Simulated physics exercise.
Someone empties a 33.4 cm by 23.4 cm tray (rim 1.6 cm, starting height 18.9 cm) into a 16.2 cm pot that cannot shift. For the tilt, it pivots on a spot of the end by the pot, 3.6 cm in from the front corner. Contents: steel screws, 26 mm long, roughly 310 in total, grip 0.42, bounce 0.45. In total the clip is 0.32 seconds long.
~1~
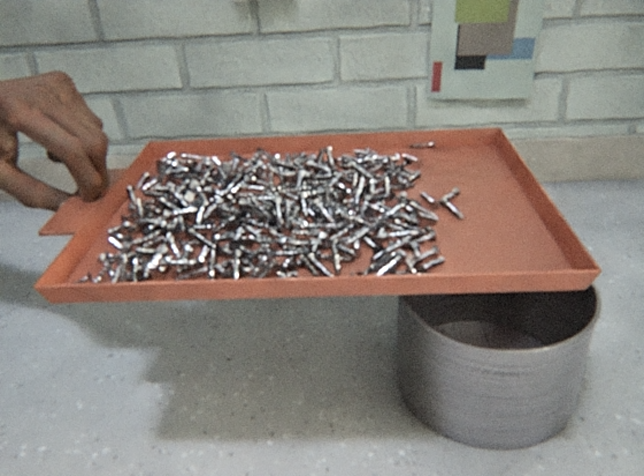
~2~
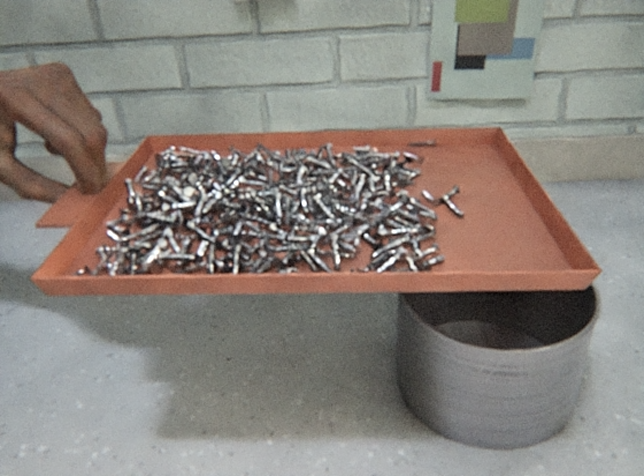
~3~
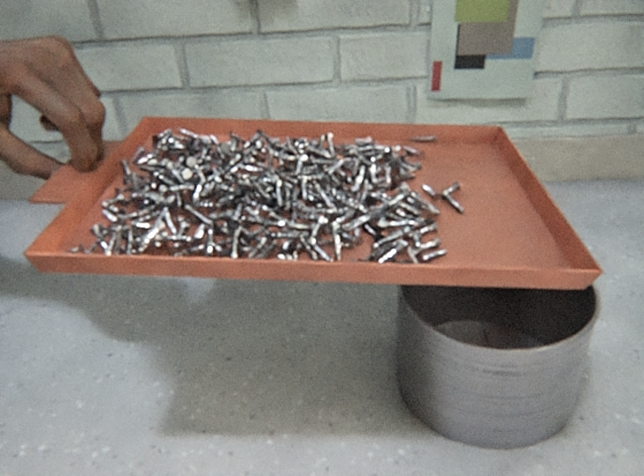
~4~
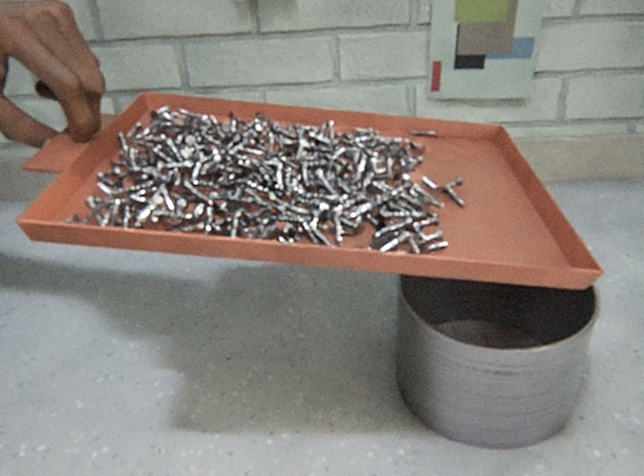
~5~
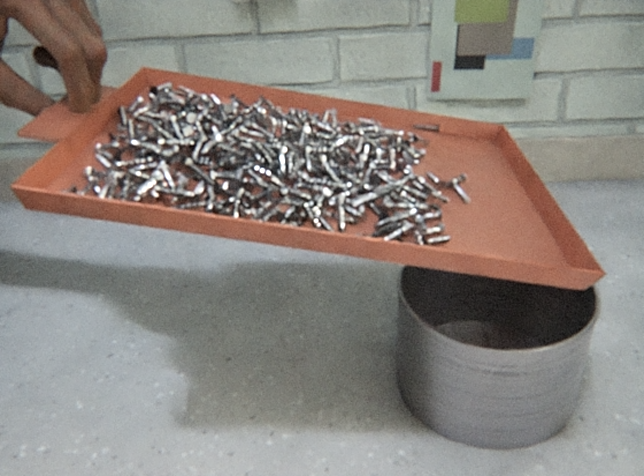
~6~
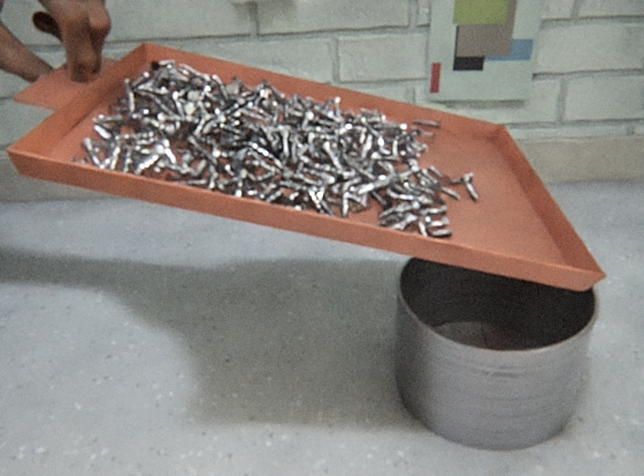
On a speckled grey surface by a white brick wall, a hand steadily raised the left end of an orange tray of small metal pieces, tilting it down toward a grey pot at right.
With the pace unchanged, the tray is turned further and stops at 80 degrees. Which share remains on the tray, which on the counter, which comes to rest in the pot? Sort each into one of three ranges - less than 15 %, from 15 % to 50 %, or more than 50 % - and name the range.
Ranges: Tray: Less than 15 %; counter: More than 50 %; pot: From 15 % to 50 %.
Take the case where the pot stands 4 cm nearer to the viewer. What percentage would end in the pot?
Result after the change: About 25 in a hundred.
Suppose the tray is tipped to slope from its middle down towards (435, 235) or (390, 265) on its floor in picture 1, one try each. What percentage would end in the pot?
About 0 per cent on the first try and 0 per cent on the second.
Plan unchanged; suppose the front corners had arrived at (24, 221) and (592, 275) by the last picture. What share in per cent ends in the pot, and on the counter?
You'd end with pot at 5 and counter at 95.
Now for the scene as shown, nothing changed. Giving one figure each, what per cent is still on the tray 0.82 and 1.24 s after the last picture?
Close to 35 at the first time and 10 at the second.
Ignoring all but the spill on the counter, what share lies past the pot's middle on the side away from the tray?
Near 100 in a hundred.
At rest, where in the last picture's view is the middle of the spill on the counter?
I'd put it near (631, 409).
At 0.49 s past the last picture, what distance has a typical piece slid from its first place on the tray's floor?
It has moved some 14 cm from its start.
Then, 0.49 s after the last picture, tilt 46 degrees; the tray holds 100 %, the pot 0 %.
Then, 0.82 s after the last picture, tilt 67 degrees; the tray holds 35 %, the pot 10 %.
Then, 1.24 s after the last picture, tilt 80 degrees; the tray holds 10 %, the pot 20 %.
In the end, tray 5 %, counter 70 %, pot 20 %.
